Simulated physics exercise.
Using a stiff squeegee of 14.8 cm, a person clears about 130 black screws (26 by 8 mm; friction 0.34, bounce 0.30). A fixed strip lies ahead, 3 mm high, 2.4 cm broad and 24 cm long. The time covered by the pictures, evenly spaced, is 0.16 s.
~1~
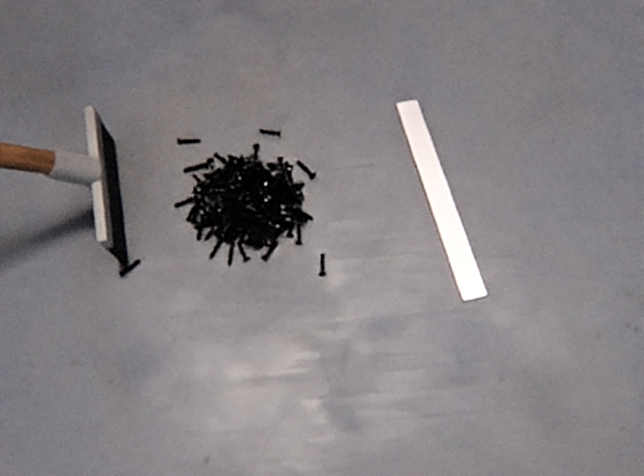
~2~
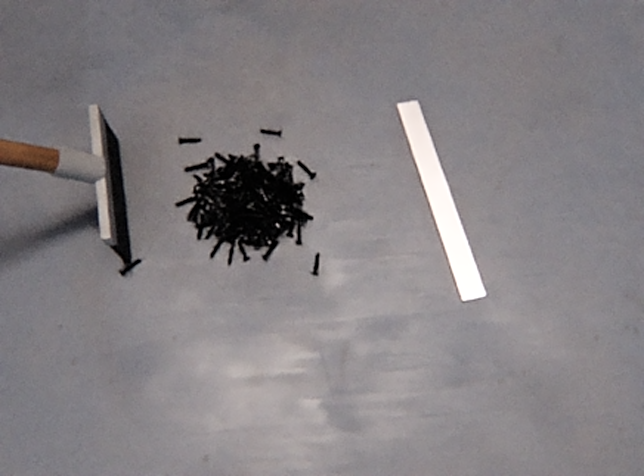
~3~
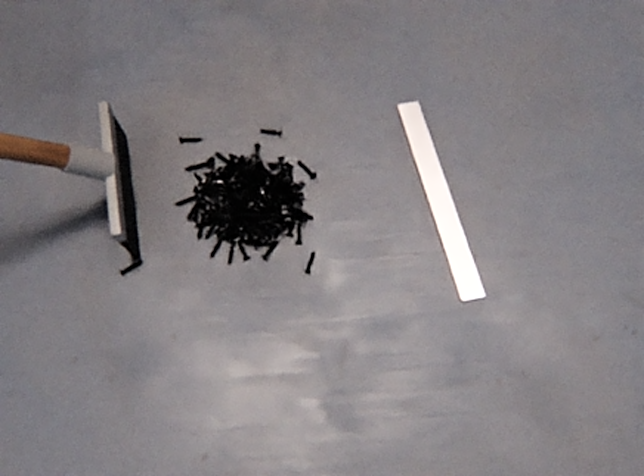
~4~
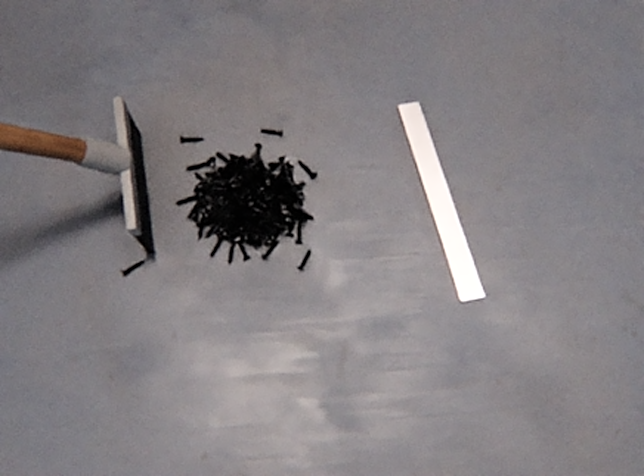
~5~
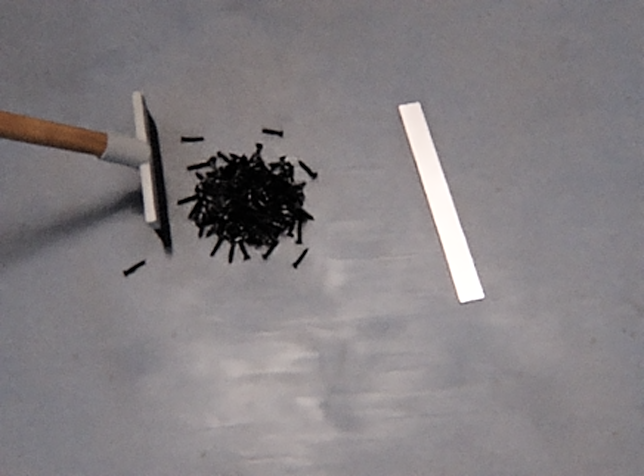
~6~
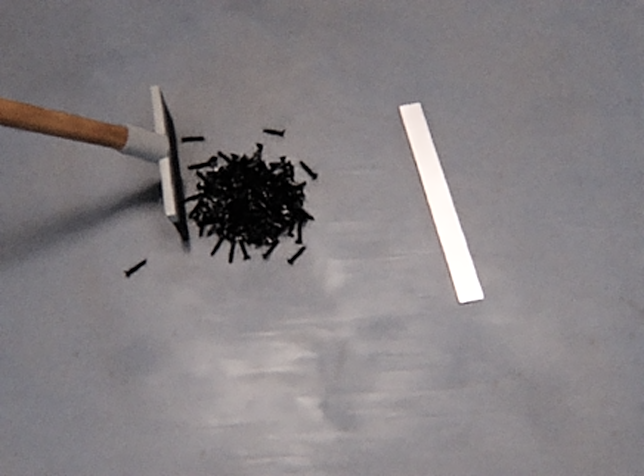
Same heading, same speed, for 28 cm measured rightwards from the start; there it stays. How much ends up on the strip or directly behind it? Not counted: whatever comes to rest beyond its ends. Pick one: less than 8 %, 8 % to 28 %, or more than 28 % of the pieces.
I would say 8 % to 28 % of the pieces.
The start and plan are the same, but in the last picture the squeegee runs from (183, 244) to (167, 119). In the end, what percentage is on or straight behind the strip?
More than 15.
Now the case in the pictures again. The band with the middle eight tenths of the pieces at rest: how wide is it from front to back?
Close to 20 cm front to back.
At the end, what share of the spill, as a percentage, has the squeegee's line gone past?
I'd estimate close to 45 per cent.
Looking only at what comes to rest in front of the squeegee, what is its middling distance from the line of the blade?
Some 3 cm.
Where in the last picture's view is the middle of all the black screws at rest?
Check roughly (398, 180) and you'll find the middle.
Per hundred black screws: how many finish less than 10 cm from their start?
Roughly 35 %.
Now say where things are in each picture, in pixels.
Squeegee from (106, 242) to (94, 117); moved 0.0 cm; pieces shifted so far, 0; middle of the spill at (242, 194); strip at (438, 192), in the first frame.
Squeegee from (110, 240) to (98, 115); moved 0.3 cm; pieces shifted so far, 1; middle of the spill at (243, 194), in the second frame.
Squeegee from (120, 236) to (107, 112); moved 1.1 cm; pieces shifted so far, 1; middle of the spill at (243, 193), in the third frame.
Squeegee from (135, 230) to (122, 107); moved 2.5 cm; pieces shifted so far, 1; middle of the spill at (243, 193), in the fourth frame.
Squeegee from (154, 223) to (140, 102); moved 4.3 cm; pieces shifted so far, 2; middle of the spill at (244, 193), in the fifth frame.
Squeegee from (173, 216) to (158, 96); moved 6.1 cm; pieces shifted so far, 3; middle of the spill at (244, 193); strip at (439, 195), in the sixth frame.
Then, 0.23 s after the last picture, squeegee 19 cm from its start, spill 16 cm wide; elsewhere 100 %.
Then, 0.46 s after the last picture, squeegee 29 cm from its start, spill 21 cm wide; on or straight behind the strip 15 %, elsewhere 85 %.
Then, 0.66 s after the last picture, squeegee 29 cm from its start, spill 22 cm wide; on or straight behind the strip 15 %, elsewhere 85 %.
In the end, on or straight behind the strip 15 %, elsewhere 85 %.
